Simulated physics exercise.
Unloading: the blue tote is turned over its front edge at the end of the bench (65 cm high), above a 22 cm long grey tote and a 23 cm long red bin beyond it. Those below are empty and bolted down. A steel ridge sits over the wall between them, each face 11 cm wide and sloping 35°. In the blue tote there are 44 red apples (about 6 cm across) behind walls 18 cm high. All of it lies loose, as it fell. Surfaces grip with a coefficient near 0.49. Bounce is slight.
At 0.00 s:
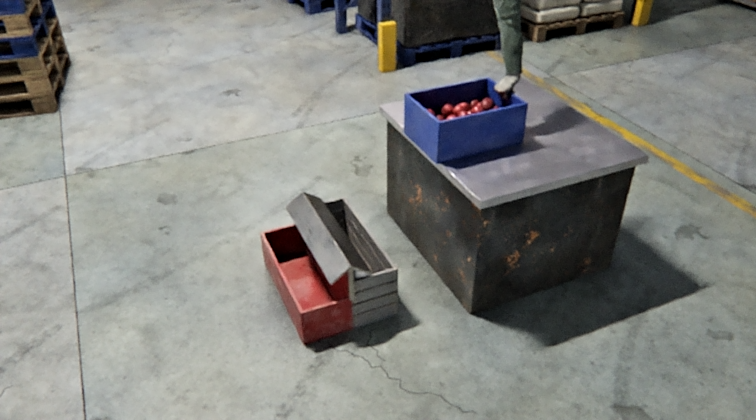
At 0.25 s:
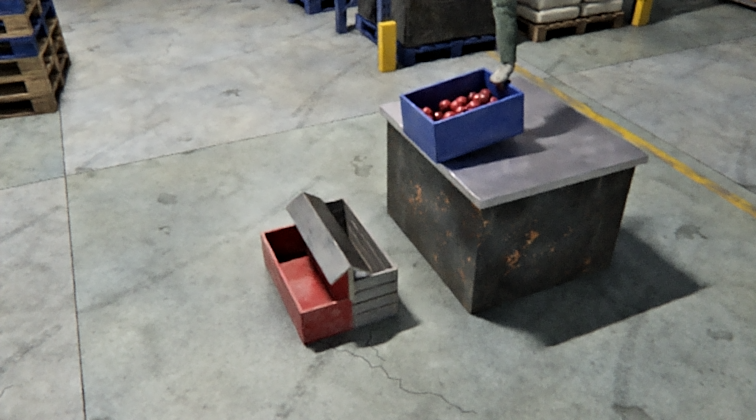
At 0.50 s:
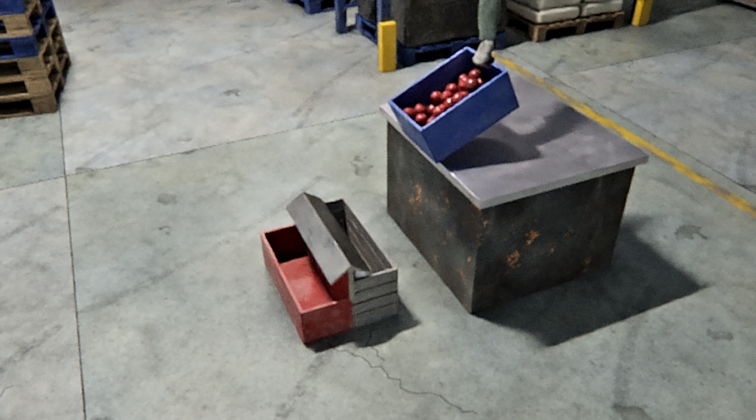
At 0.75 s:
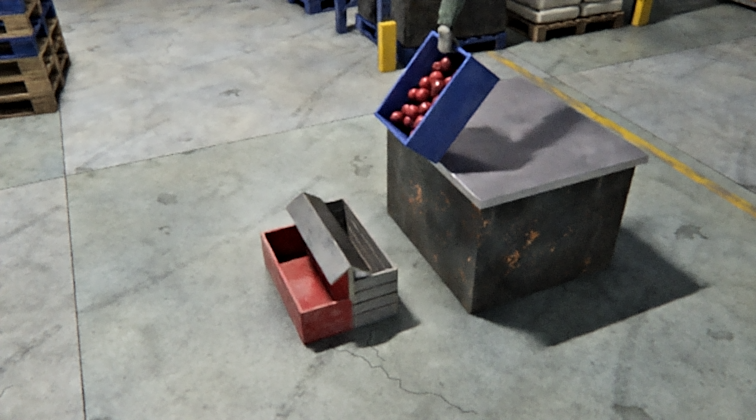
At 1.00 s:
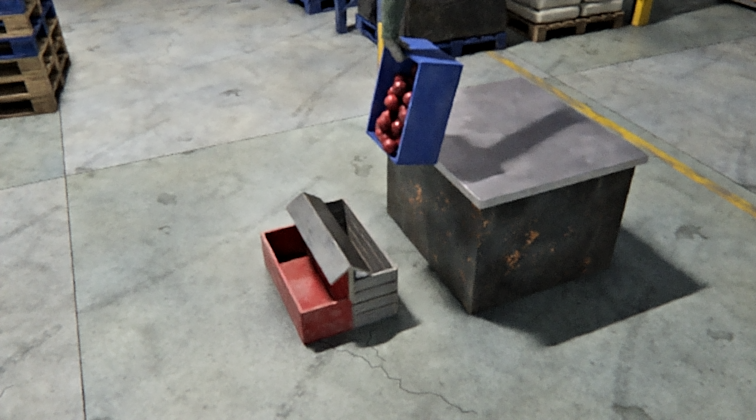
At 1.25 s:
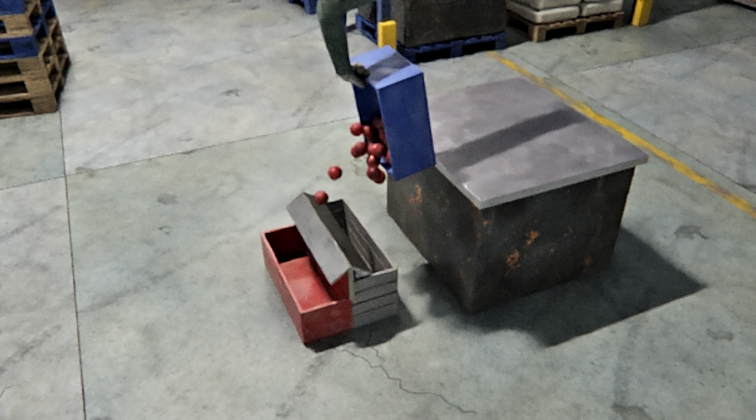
A blue tote of red apples, gripped at its far side by a dark-sleeved arm, tilts up on a grey-topped bench in a concrete-floored warehouse, seen from above by a still camera. Left of the bench sit a red bin and a grey tote, a sloping steel ridge between them, with pallets behind. The arm swings the blue tote left past the bench edge, turning it over until apples tumble out above the ridge.
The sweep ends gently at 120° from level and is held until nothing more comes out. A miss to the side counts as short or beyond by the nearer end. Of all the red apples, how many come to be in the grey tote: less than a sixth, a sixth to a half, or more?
In the end upwards of half of them are in the grey tote.
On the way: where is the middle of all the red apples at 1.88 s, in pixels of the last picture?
Around (353, 263).
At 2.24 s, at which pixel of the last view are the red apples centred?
Around (349, 272).
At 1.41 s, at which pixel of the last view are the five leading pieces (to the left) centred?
Around (335, 213).
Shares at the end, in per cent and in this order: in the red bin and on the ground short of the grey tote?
Roughly 0 and 15 per cent.
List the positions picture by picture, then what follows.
In the first picture (we follow the rim corner now nearest the camera), blue tote at (441, 122); grey tote at (354, 281); tilt 0°; nothing out yet.
In the second picture, blue tote at (436, 123); tilt 7°.
In the third picture, blue tote at (422, 129); tilt 26°.
In the fourth picture, blue tote at (407, 142); tilt 50°.
In the fifth picture, blue tote at (396, 161); tilt 77°.
In the sixth picture, blue tote at (394, 178); grey tote at (354, 281); tilt 100°; 8 out, the lowest apple at (321, 198).
After 1.41 s, tilt 112°; 31 still in the blue tote, 2 in the grey tote and 11 in the air.
After 1.61 s, tilt 119°; 8 still in the blue tote, 9 in the grey tote and 27 in the air.
After 1.88 s, tilt 120°; 30 in the grey tote, 2 on the ground short of the grey tote, 1 on the ground beyond the red bin and 11 in the air.
Outcome (at 2.24 s), 36 in the grey tote, 6 on the ground short of the grey tote and 2 on the ground beyond the red bin. Asked share, 36 of 44, 82 per cent.
